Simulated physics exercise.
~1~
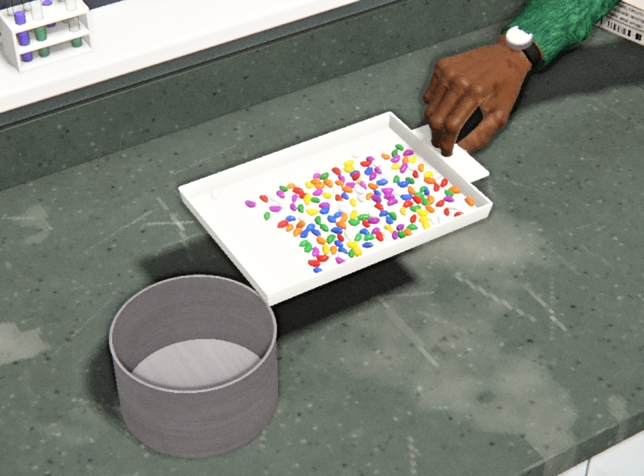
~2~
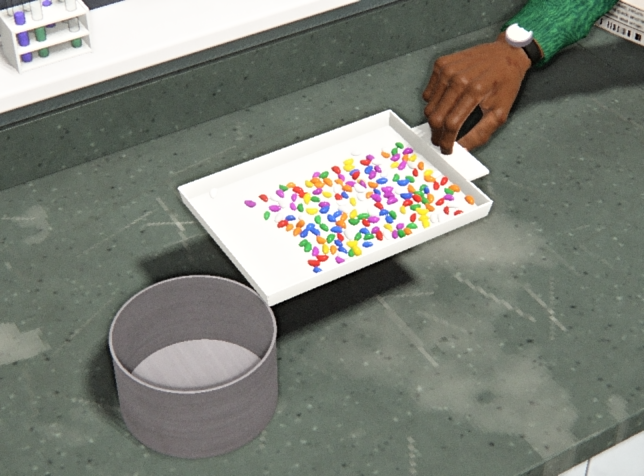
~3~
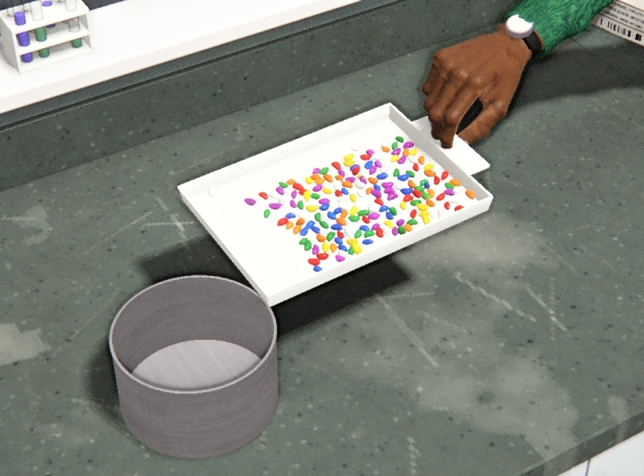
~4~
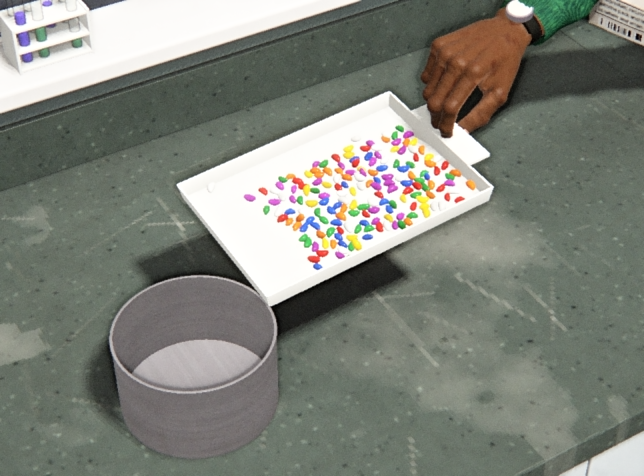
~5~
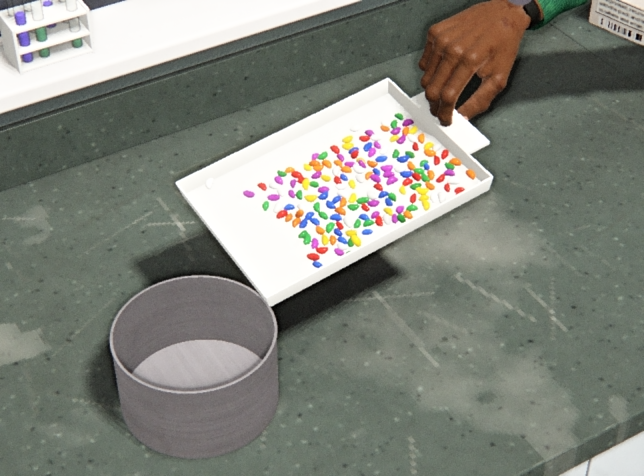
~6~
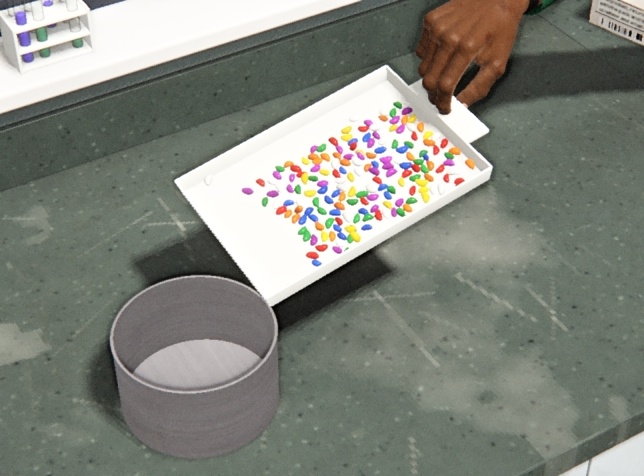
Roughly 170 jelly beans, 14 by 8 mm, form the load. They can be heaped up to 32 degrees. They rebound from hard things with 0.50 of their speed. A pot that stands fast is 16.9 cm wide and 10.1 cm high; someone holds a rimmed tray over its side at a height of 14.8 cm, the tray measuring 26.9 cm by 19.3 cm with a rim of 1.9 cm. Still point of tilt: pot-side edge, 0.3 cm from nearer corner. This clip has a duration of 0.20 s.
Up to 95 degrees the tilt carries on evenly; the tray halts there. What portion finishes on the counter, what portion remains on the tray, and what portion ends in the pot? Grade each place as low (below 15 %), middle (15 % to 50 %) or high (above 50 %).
Counter - low; tray - low; pot - high.
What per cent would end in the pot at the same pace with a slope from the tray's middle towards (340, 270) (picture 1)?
The share would be about 0 percent.
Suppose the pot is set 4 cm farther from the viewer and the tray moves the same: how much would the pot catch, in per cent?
Then roughly 50 percent would land in it.
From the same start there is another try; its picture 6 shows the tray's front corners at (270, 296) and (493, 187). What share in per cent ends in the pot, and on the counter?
Split: Pot = 0, counter = 100.
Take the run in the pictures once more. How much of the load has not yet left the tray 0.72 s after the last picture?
Some 50 per cent of the load.
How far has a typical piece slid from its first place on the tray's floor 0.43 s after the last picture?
It has moved some 10 cm from its start.
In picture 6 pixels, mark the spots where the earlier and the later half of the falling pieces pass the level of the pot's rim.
(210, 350) or so first, later (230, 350).
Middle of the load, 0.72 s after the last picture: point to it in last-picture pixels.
Look about (226, 309) in the last view.
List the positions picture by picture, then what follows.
Tray tilt 0 degrees, front corners at (269, 292) and (488, 203); middle of the pieces at (361, 199); pot at (193, 331), in the first frame.
Tray tilt 1 degrees, front corners at (269, 292) and (488, 201); middle of the pieces at (361, 198), in the second frame.
Tray tilt 2 degrees, front corners at (269, 293) and (488, 196); middle of the pieces at (361, 194), in the third frame.
Tray tilt 6 degrees, front corners at (268, 293) and (489, 187), lowest corner left front; middle of the pieces at (361, 187), in the fourth frame.
Tray tilt 9 degrees, front corners at (268, 294) and (488, 177), lowest corner left front; middle of the pieces at (360, 179), in the fifth frame.
Tray tilt 13 degrees, front corners at (267, 295) and (488, 167), lowest corner left front; middle of the pieces at (358, 172); pot at (194, 331), in the sixth frame.
Then, 0.43 s after the last picture, tilt 52 degrees; the tray holds 100 %, the pot 0 %.
Then, 0.72 s after the last picture, tilt 79 degrees; the tray holds 50 %, the pot 40 %.
Then, 1.11 s after the last picture, tilt 95 degrees; the tray holds 5 %, the pot 85 %.
In the end, counter 5 %, tray 0 %, pot 95 %.
